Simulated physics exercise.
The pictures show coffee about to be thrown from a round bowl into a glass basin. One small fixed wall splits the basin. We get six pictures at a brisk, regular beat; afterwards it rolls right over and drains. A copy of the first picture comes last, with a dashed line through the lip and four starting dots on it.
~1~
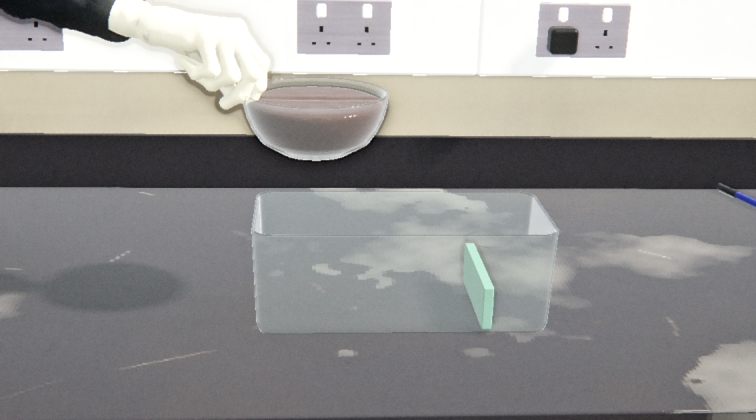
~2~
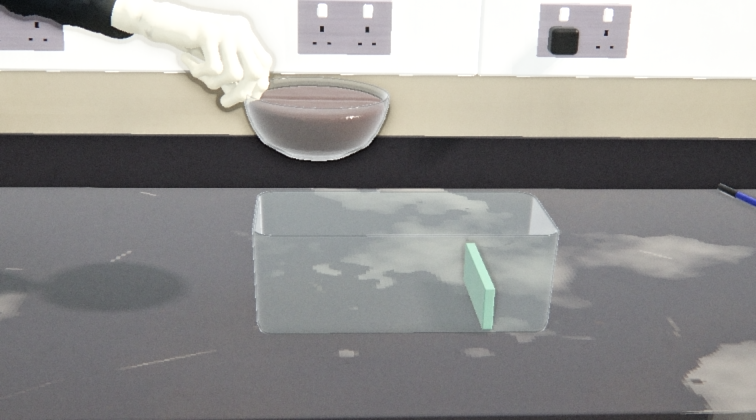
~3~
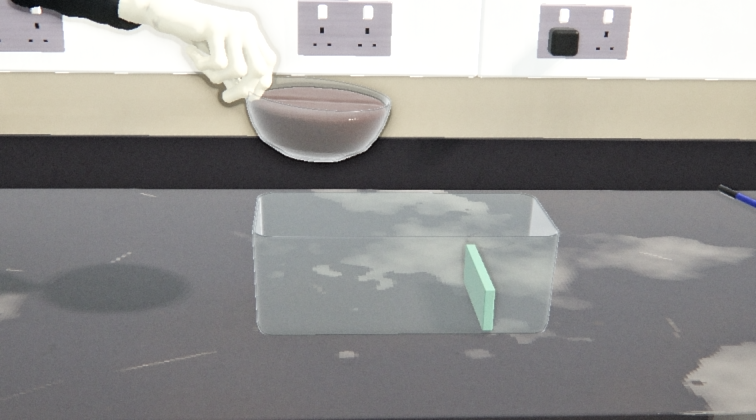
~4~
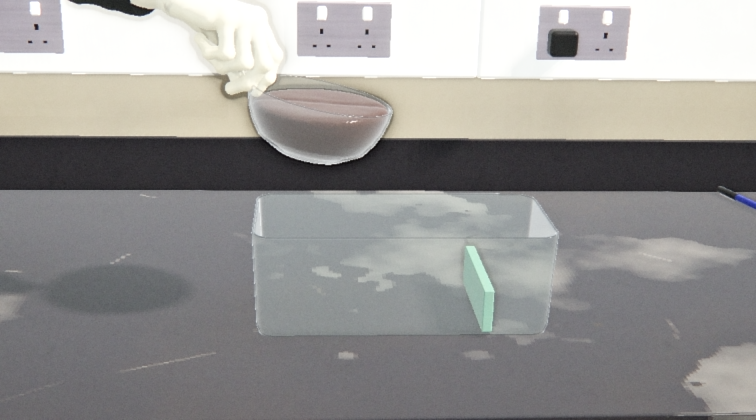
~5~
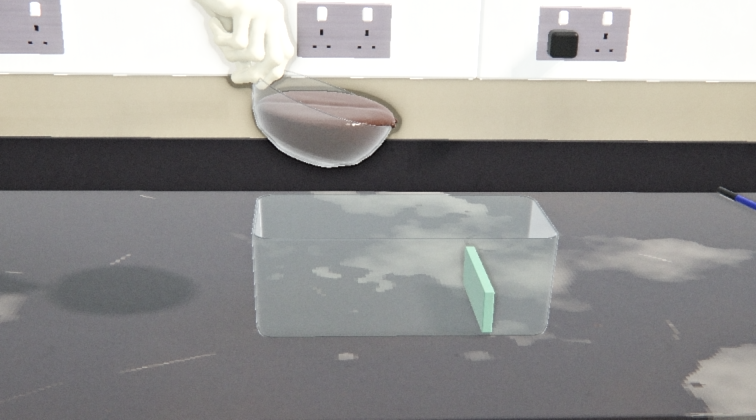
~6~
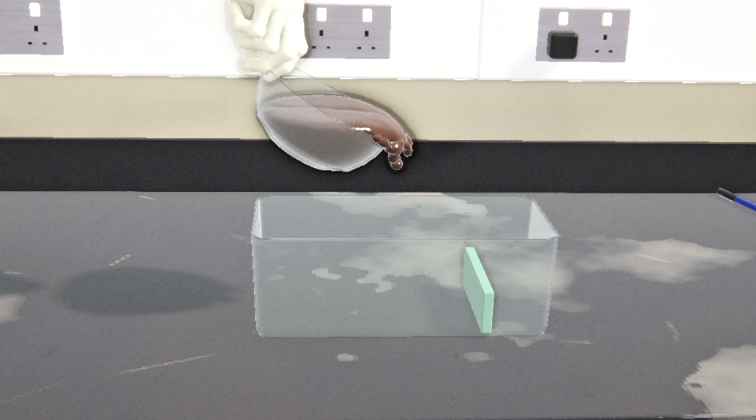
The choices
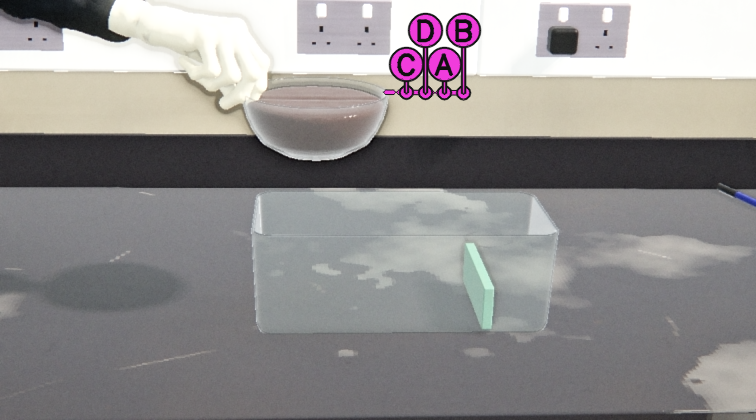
A gloved hand held a round glass bowl of brown liquid above a clear basin with a green strip inside, then tilted it rightward until some liquid slipped over the lip.
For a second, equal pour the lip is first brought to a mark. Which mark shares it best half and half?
The best place is A.
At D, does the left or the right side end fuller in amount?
More ends on the left.
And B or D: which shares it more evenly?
Place B.
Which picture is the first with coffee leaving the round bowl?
In picture 5.
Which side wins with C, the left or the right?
The left one.
On the marked copy, A at (444, 92); B at (463, 92); C at (406, 92); D at (425, 92).
With A, about 50 % ends left of the wall and 49 % right of it.
With B, about 40 % ends left of the wall and 60 % right of it.
With C, about 91 % ends left of the wall and 6 % right of it; 3 % is lost outside.
With D, about 68 % ends left of the wall and 30 % right of it.
